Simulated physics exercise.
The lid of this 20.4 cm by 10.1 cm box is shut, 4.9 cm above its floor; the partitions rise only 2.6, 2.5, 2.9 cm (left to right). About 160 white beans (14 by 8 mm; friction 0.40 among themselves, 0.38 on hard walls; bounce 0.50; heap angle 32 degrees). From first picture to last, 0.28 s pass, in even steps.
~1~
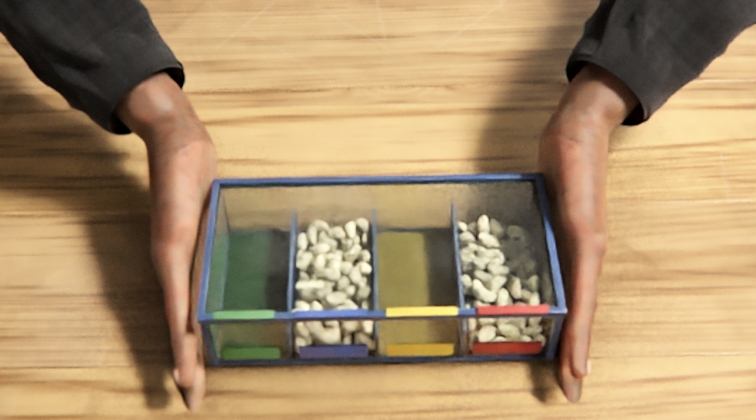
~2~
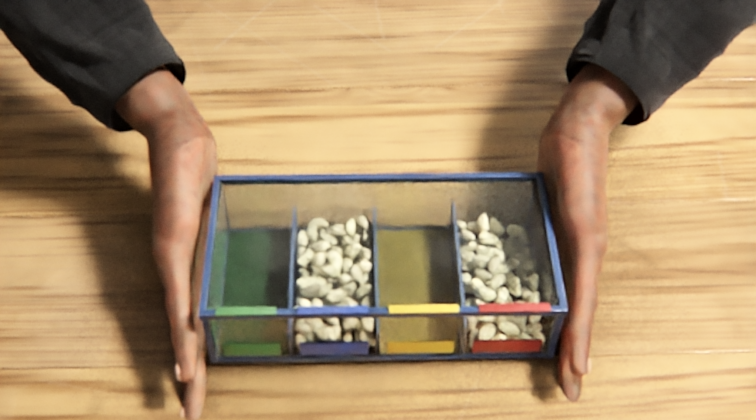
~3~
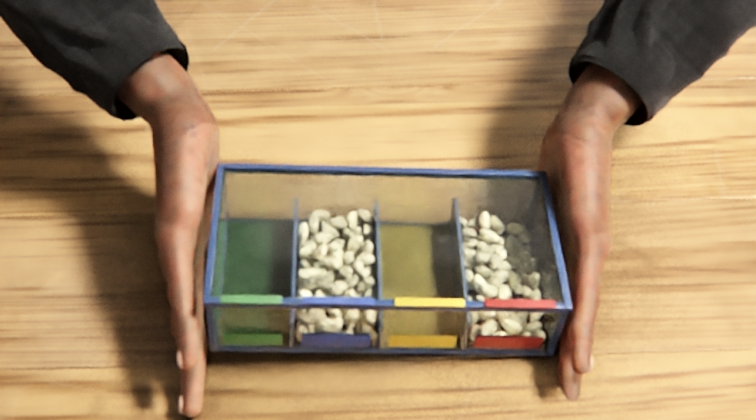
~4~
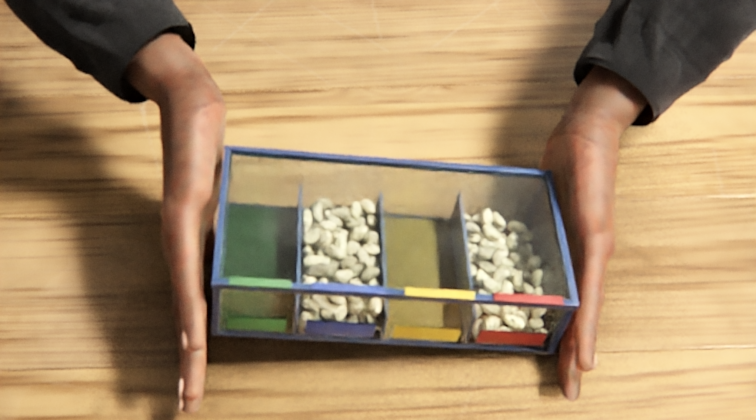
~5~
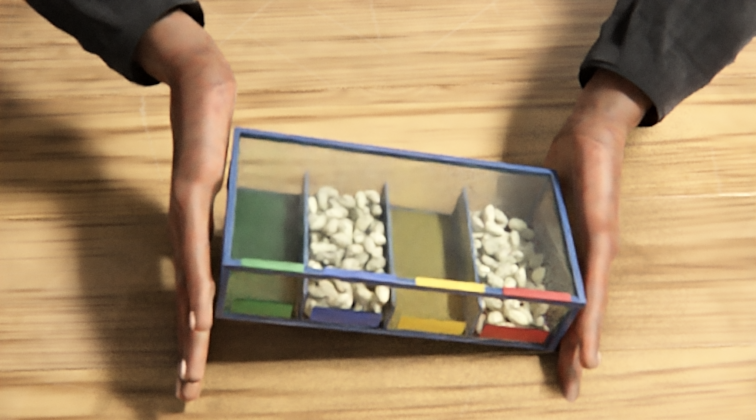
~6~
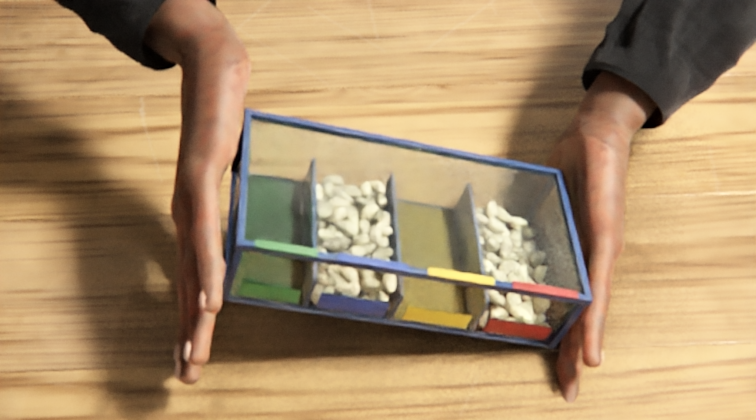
Two hands tilt a clear divided box of white beans, raising its left side.
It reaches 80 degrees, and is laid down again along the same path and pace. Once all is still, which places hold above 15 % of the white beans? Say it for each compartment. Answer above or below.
Red compartment: Above; blue compartment: Above; green compartment: Below; yellow compartment: Below.
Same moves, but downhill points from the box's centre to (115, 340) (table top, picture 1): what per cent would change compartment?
Some 40 per cent.
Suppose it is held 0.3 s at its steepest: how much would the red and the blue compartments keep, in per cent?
In that case red 70; blue 25.
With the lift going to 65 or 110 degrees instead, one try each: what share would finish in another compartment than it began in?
Some 10 and 55 per cent.
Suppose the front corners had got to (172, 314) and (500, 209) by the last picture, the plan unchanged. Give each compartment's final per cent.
Red 25; blue 35; green 35; yellow 0.
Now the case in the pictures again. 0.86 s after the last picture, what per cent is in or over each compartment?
Red 50; blue 40; green 0; yellow 10.
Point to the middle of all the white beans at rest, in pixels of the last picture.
Near (493, 265).
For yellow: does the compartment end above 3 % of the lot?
Yellow yes.
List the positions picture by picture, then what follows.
In the first frame, box tilt 0 degrees, front corners at (205, 316) and (558, 309); red 45 %, blue 55 %.
In the second frame, box tilt 1 degrees, front corners at (206, 312) and (559, 308).
In the third frame, box tilt 4 degrees, front corners at (211, 299) and (564, 305), lowest corner right back.
In the fourth frame, box tilt 9 degrees, front corners at (219, 281) and (570, 302), lowest corner right back.
In the fifth frame, box tilt 13 degrees, front corners at (230, 262) and (577, 300), lowest corner right back.
In the sixth frame, box tilt 18 degrees, front corners at (244, 242) and (584, 297), lowest corner right back; red 45 %, blue 55 %.
Then, 0.86 s after the last picture, tilt 79 degrees; red 50 %, blue 40 %, yellow 10 %.
Then, 1.43 s after the last picture, tilt 35 degrees; red 70 %, blue 20 %, yellow 10 %.
Then, 2.06 s after the last picture, tilt 0 degrees; red 70 %, blue 20 %, yellow 10 %.
In the end, red 70 %, blue 20 %, green 0 %, yellow 10 %.
